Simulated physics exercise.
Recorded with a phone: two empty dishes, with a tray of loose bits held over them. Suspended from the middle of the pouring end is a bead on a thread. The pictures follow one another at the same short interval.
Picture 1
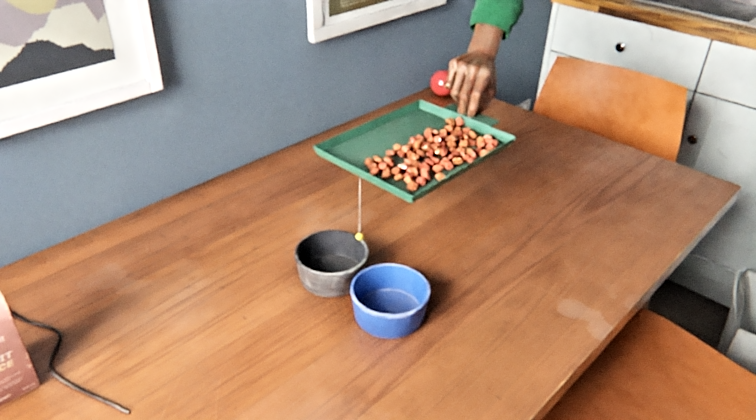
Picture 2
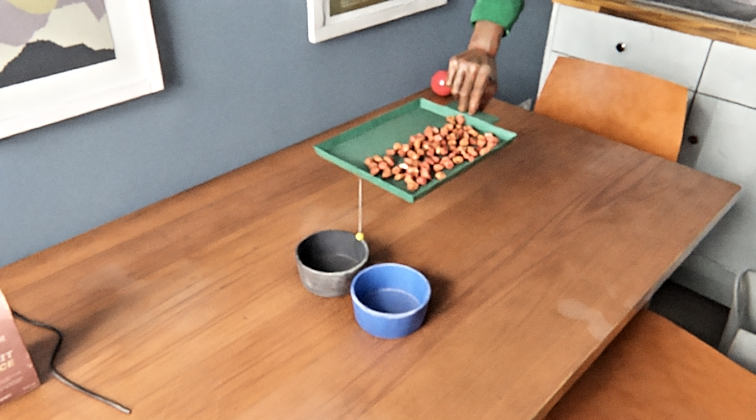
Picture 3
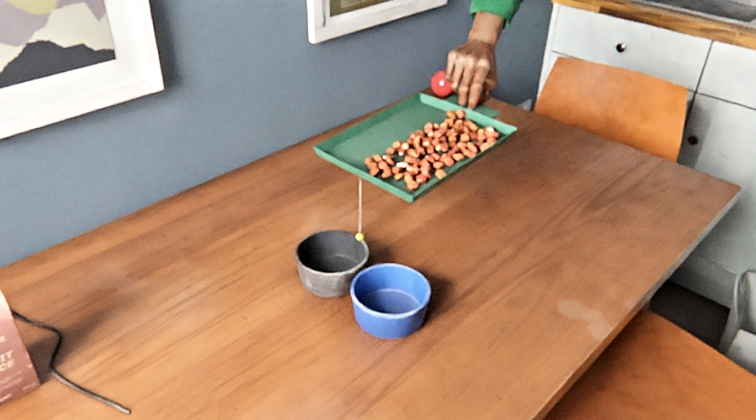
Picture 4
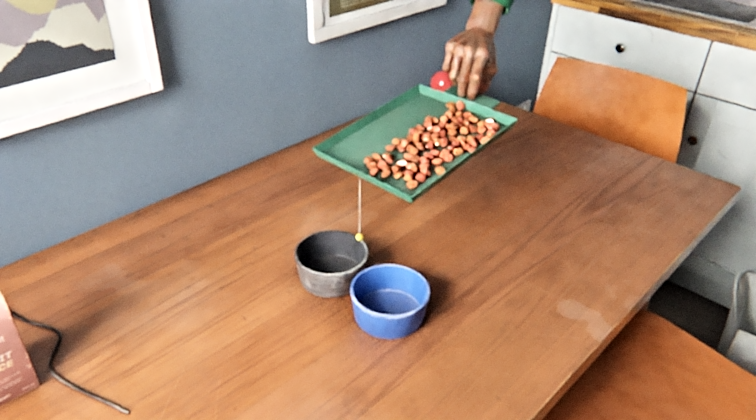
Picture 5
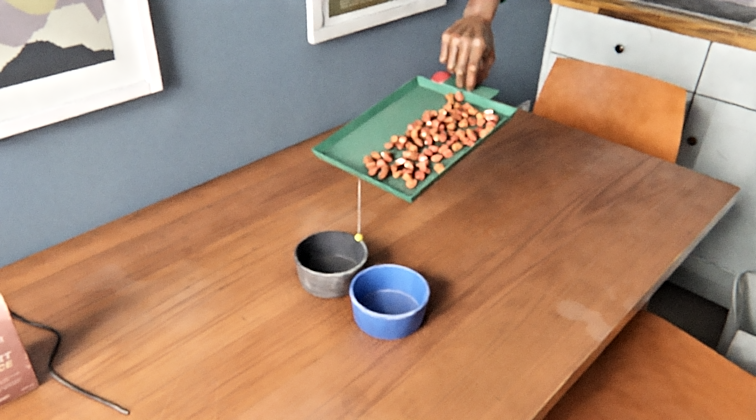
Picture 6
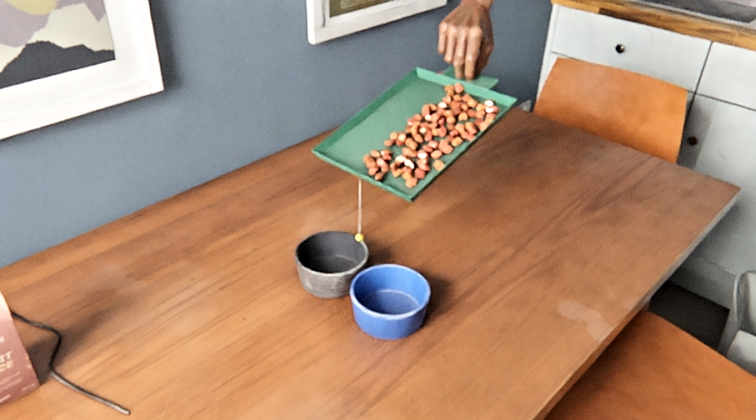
Green tray of reddish-brown pieces tilting gradually as a hand raises its far end above two empty bowls, grey and blue.
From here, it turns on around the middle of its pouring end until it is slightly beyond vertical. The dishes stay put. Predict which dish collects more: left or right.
Left.
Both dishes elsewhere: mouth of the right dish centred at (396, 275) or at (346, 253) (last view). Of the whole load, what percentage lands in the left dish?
Roughly 40 % and 10 %.
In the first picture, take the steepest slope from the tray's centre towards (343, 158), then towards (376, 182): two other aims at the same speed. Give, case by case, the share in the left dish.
About 20 % and about 30 %.
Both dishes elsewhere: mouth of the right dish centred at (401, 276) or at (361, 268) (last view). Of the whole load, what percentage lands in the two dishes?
Roughly 50 %, then roughly 80 %.
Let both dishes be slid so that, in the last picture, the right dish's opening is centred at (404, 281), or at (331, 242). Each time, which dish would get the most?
The leftmost dish, then the rightmost dish.
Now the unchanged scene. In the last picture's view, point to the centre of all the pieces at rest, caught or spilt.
Once nothing moves, the middle sits near (330, 275).
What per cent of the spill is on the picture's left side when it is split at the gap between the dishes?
About 90 %.
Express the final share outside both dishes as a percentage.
I'd put it close to 20 per cent.
Shortly afterwards, tray tipped steeply; all but a few on the tray; a little in the air.
Next, tray tipped right over; near a quarter on the tray; a little in the right dish; near a third in the left dish; a little outside both; a little in the air.
Some moments later, tray tipped past a quarter turn; near a quarter in the right dish; near two thirds in the left dish; near a quarter outside both.
In the end, tray tipped past a quarter turn; near a quarter in the right dish; near two thirds in the left dish; near a quarter outside both.
